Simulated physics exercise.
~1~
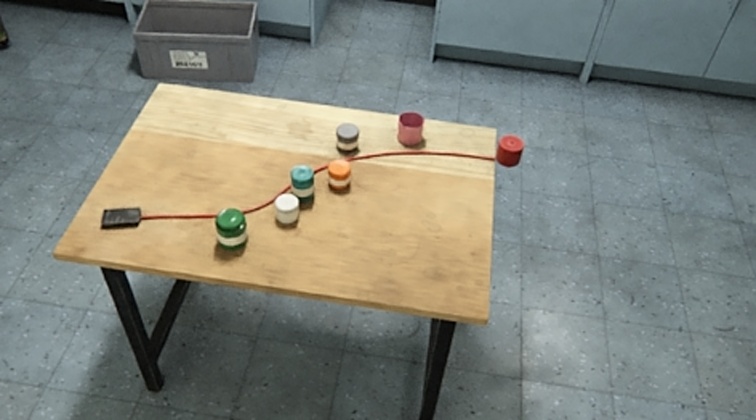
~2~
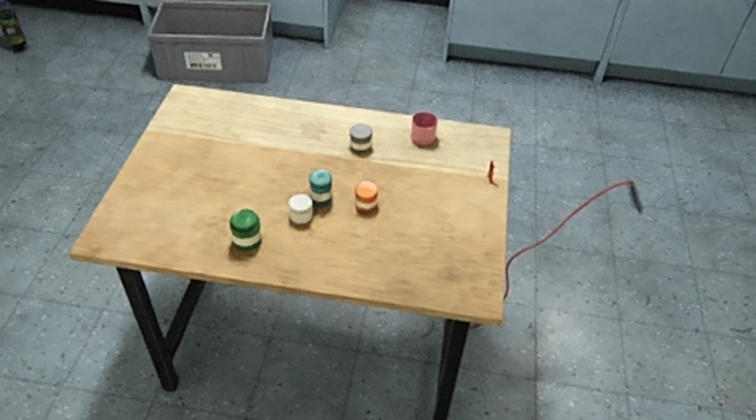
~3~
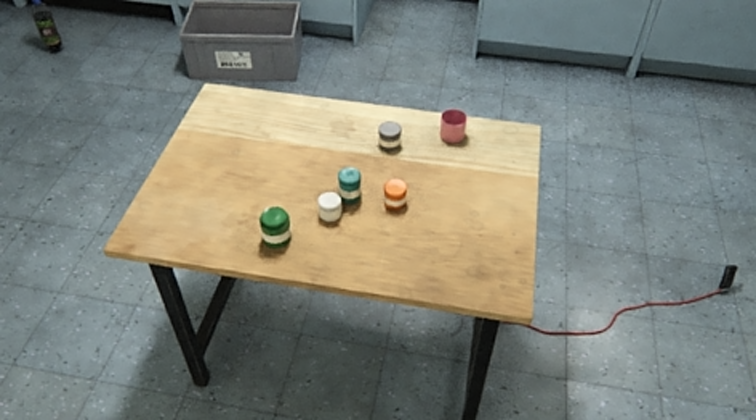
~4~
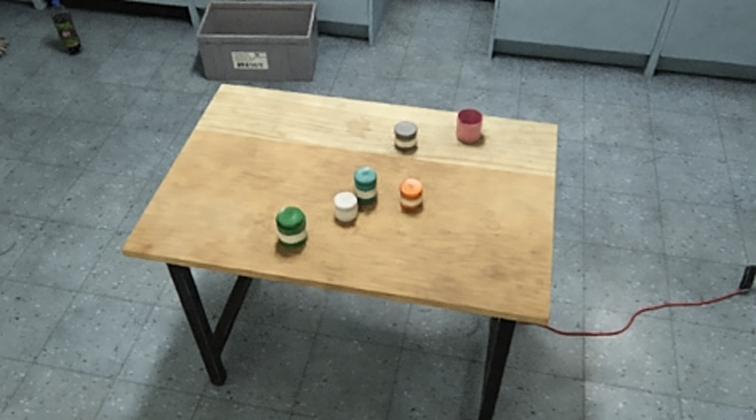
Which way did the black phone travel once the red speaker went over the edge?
The black phone moved to the right, across the table and off past its right edge.
